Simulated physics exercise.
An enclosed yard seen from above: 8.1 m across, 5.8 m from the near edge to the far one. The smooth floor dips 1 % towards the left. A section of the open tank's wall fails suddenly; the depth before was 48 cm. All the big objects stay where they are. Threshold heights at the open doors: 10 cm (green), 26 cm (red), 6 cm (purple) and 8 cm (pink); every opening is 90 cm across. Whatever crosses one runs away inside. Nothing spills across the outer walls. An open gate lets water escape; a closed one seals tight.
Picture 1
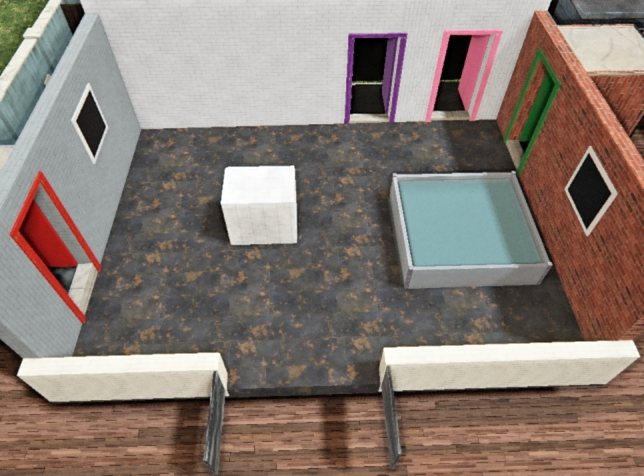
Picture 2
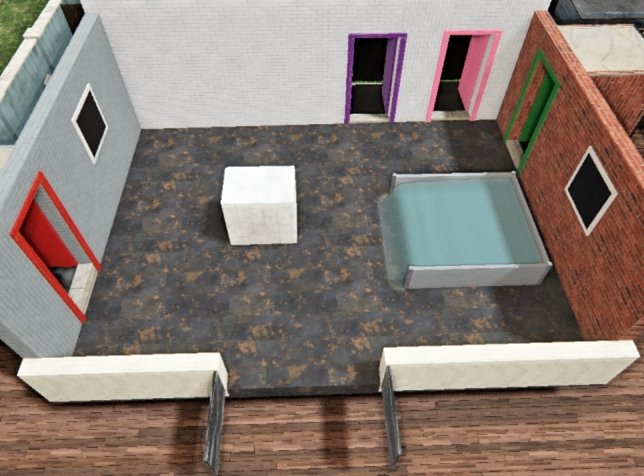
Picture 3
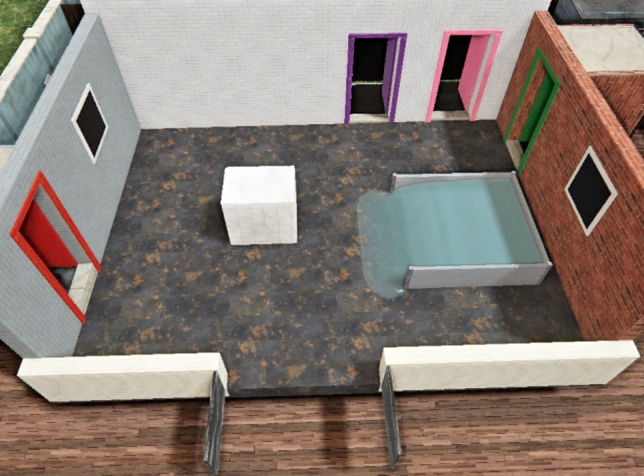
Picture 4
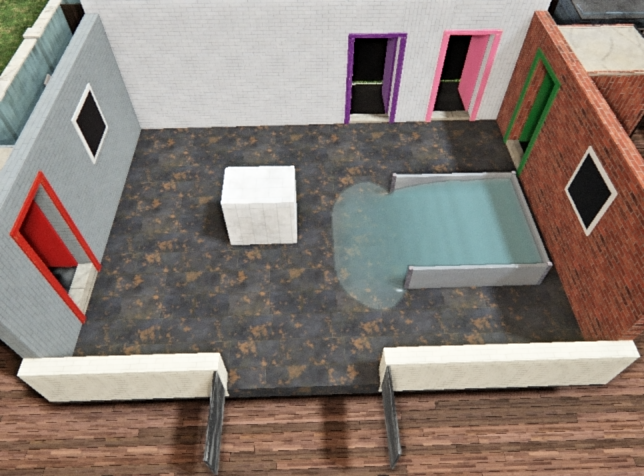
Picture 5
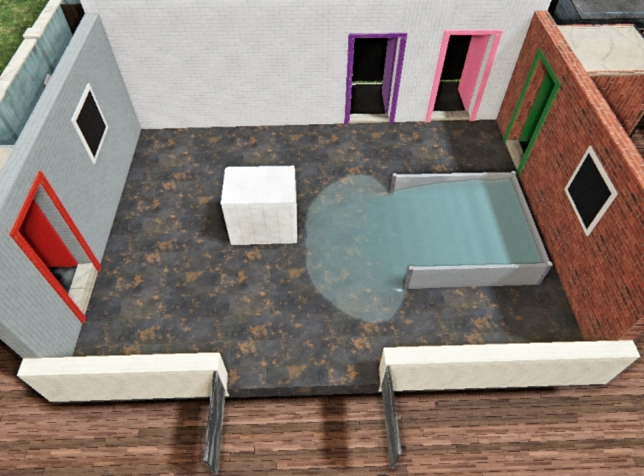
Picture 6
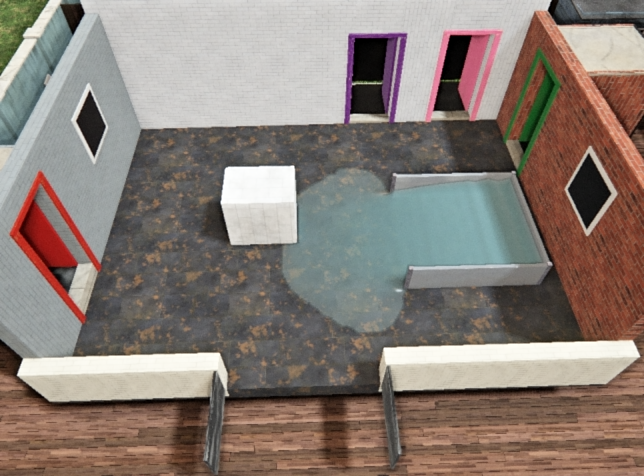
An enclosed yard with a dark, mottled floor is seen from high above by a still camera. A white block sits left of centre and a pale tank of blue-green water at right, with a red doorway on the left, purple and pink ones at the back, and a green one on the right. The tank's left side opens and water pours out leftward, spreading in a widening rounded sheet to the block.
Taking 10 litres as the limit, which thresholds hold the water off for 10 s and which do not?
The water let in: At the green door it does not reach the limit; at the red door it does not reach the limit; at the purple door it does not reach the limit; at the pink door it keeps below the limit.
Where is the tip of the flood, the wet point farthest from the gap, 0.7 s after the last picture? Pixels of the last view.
At about (173, 260).
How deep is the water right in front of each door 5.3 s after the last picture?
Depths in cm: Green 0, red 10, purple 4, pink 1.
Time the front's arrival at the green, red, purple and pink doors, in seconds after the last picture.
Arrival: Green 7.5 s, red 1.4 s, purple 3.2 s, pink 4.5 s.
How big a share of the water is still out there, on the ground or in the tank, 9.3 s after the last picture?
Roughly 88 in a hundred.
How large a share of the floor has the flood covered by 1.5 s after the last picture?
Near 45 per cent is wet.
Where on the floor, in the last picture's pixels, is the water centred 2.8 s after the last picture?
At about (286, 239).
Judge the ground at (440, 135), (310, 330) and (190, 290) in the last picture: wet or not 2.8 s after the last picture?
In that order: Still dry, wet, wet.
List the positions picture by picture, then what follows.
The open tank at (465, 220) is whole and still, 48 cm deep, in the first frame.
Water pours out at (401, 232) and has run 1.1 m, to (384, 197); typically 9 cm deep outside, 48 cm at the open tank's back, in the second frame.
The front is at (372, 193), 1.2 m from the gap at (401, 233); 1.3 m2 of floor is under water; 48 cm left at the back of the open tank, in the third frame.
Water pours out at (401, 234) and has run 1.5 m, to (350, 191); typically 8 cm deep outside, 48 cm at the open tank's back, in the fourth frame.
Water pours out at (401, 234) and has run 1.8 m, to (315, 203); typically 6 cm deep outside, 48 cm at the open tank's back, in the fifth frame.
Water pours out at (401, 234) and has run 2.2 m, to (290, 276); typically 6 cm deep outside, 42 cm at the open tank's back, in the sixth frame.
Then, 0.7 s after the last picture water covers 25 % of the floor and is deepest (34 cm) near (303, 232); green door not reached, red door not reached, purple door not reached, pink door not reached.
Then, 1.5 s after the last picture water covers 45 % of the floor and is deepest (31 cm) near (303, 232); green door not reached, red door 8 cm at the sill, 0 L in, purple door not reached, pink door not reached.
Then, 2.8 s after the last picture water covers 55 % of the floor and is deepest (29 cm) near (82, 367); green door not reached, red door 15 cm at the sill, 0 L in, purple door not reached, pink door not reached.
Then, 5.3 s after the last picture water covers 70 % of the floor and is deepest (18 cm) near (118, 209); green door not reached, red door 10 cm at the sill, 0 L in, purple door 4 cm at the sill, 0 L in, pink door 1 cm at the sill, 0 L in.
Then, 9.3 s after the last picture water covers 80 % of the floor and is deepest (12 cm) near (86, 316); green door 1 cm at the sill, 0 L in, red door 10 cm at the sill, 0 L in, purple door 6 cm at the sill, 0 L in, pink door 3 cm at the sill, 0 L in.
